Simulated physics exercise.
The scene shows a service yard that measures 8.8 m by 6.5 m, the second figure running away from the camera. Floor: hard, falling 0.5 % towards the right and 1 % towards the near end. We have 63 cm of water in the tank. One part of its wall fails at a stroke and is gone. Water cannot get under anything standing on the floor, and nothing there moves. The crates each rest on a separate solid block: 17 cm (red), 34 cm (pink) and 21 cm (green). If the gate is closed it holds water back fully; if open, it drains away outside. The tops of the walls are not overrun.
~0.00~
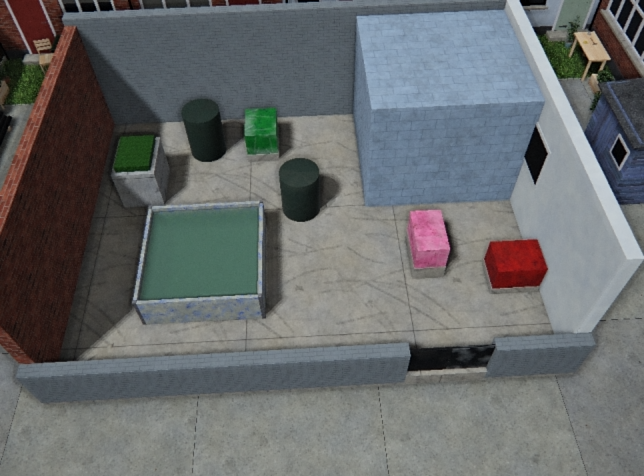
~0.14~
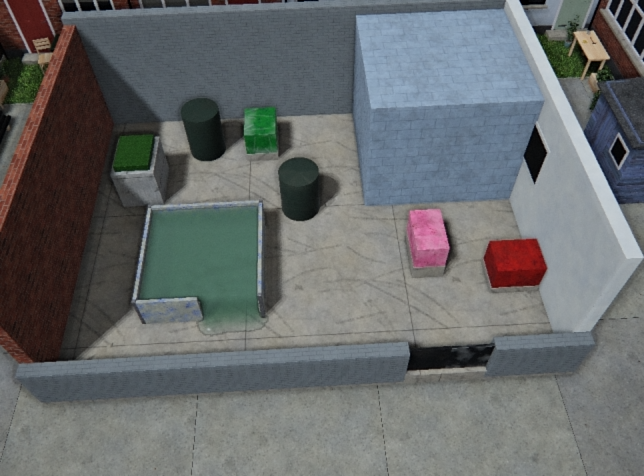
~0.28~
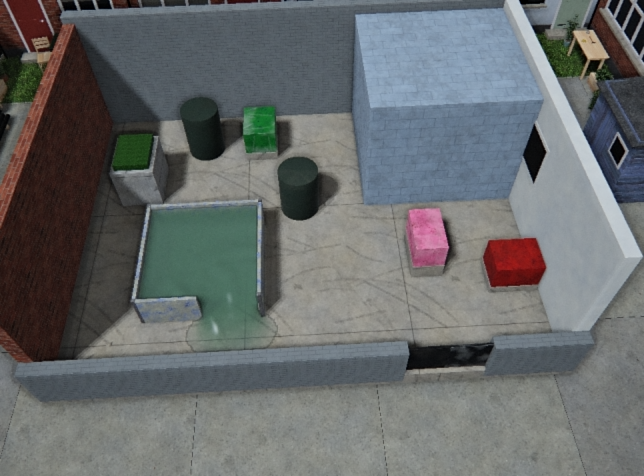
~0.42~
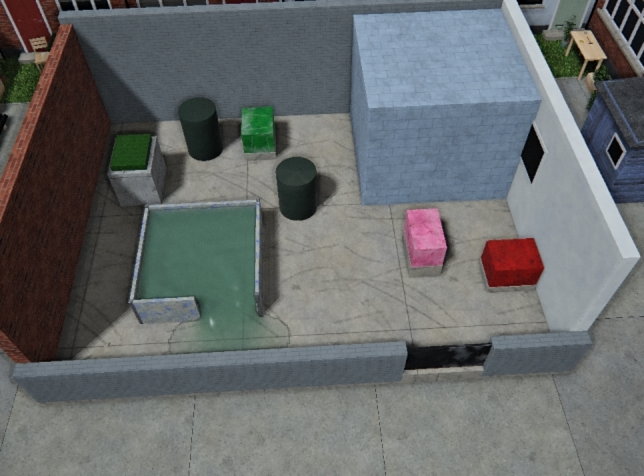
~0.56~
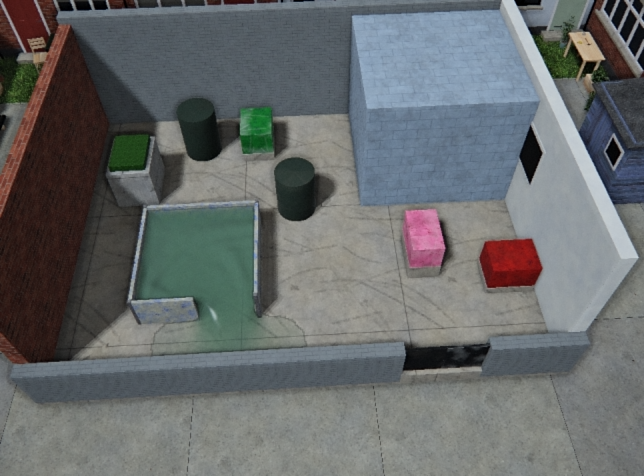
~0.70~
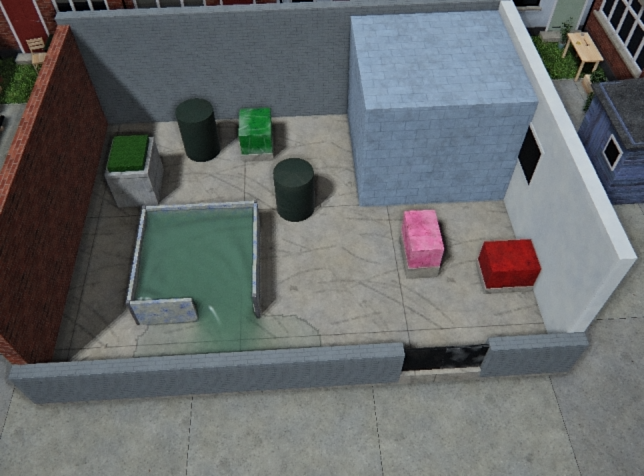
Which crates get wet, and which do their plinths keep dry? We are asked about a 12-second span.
The red crate gets wet; the pink crate stays dry; the green crate stays dry.
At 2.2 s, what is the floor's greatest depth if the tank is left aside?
Depth max: Approx. 42 cm.
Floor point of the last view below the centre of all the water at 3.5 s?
The water's centre is around (244, 299).
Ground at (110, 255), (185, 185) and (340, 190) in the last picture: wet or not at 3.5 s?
Going through the three points: Awash, then not yet touched, then not yet touched.
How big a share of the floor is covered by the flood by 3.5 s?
Around 50 per cent.
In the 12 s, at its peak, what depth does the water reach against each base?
Peak readings (cm) - red: 23; pink: 17; green: 4.
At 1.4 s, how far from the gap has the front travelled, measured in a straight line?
I'd put it close to 3.2 m.
After 1.4 s water covers 15 % of the floor and is deepest (50 cm) near (228, 373); red plinth not reached, pink plinth not reached, green plinth not reached.
After 2.2 s water covers 30 % of the floor and is deepest (42 cm) near (229, 363); red plinth reached, pink plinth reached, green plinth not reached.
After 3.5 s water covers 50 % of the floor and is deepest (30 cm) near (228, 373); red plinth reached, pink plinth reached, green plinth not reached.
After 7.0 s water covers 75 % of the floor and is deepest (18 cm) near (228, 373); red plinth reached, pink plinth reached, green plinth reached.
After 12.0 s water covers 100 % of the floor and is deepest (13 cm) near (508, 357); highest at the red plinth 23 cm, highest at the pink plinth 17 cm, highest at the green plinth 4 cm.
